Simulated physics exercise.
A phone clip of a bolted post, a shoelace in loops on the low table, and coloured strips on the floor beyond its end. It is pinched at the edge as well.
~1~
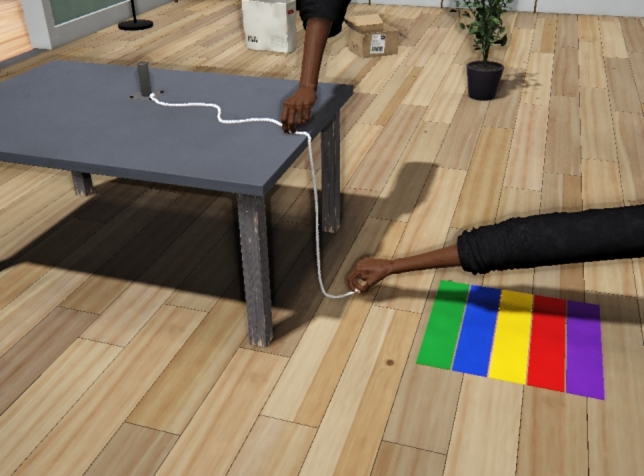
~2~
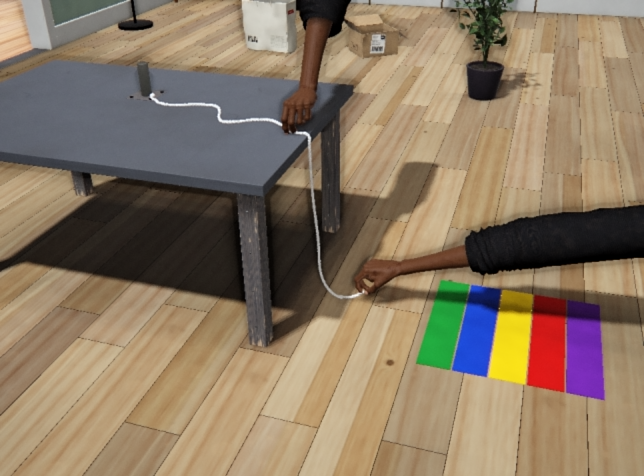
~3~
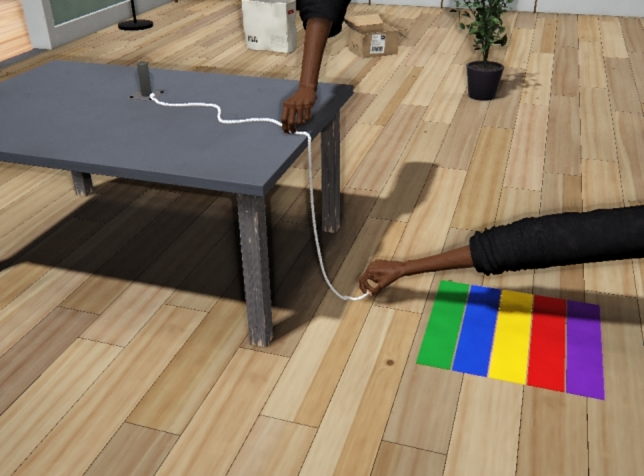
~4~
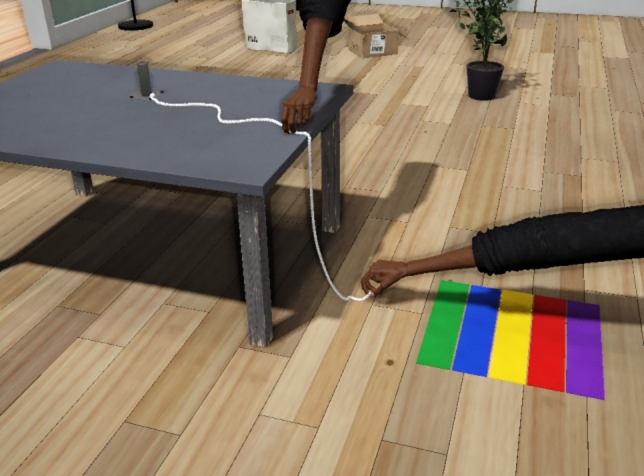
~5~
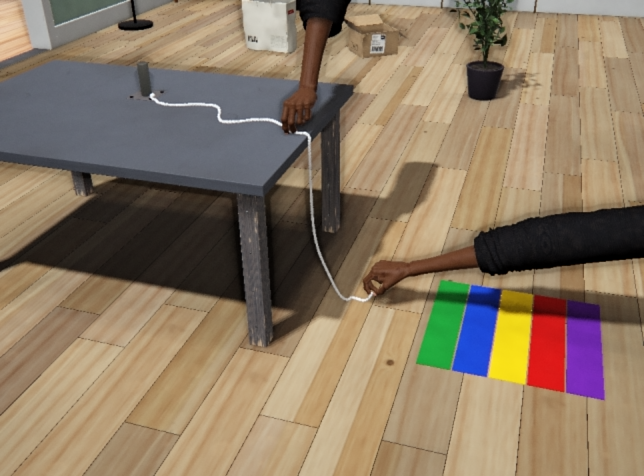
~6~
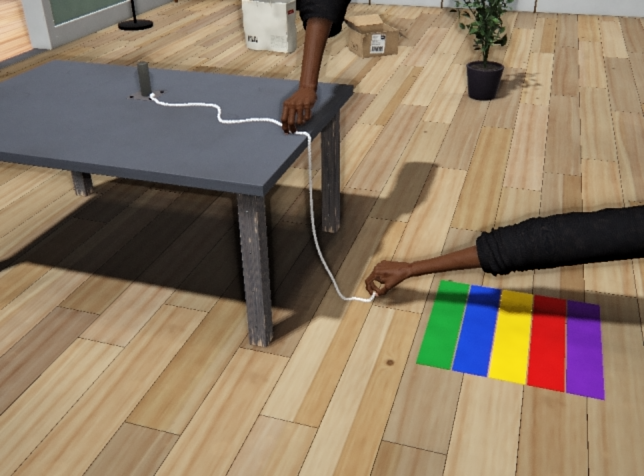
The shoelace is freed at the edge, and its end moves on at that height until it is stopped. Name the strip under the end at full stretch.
It halts on the yellow strip.
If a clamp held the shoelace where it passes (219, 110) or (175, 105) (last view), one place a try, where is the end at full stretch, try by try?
About (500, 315) and (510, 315).
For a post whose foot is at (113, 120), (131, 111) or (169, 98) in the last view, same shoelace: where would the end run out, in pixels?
In that order: (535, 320), (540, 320) and (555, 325).
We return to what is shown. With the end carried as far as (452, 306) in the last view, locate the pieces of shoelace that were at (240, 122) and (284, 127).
They go to (271, 123) and to (313, 140).
Early on, end near (452, 306); over green.
Midway, end near (493, 313); over blue.
At the end of the slack, end near (517, 317); over yellow. Over yellow.
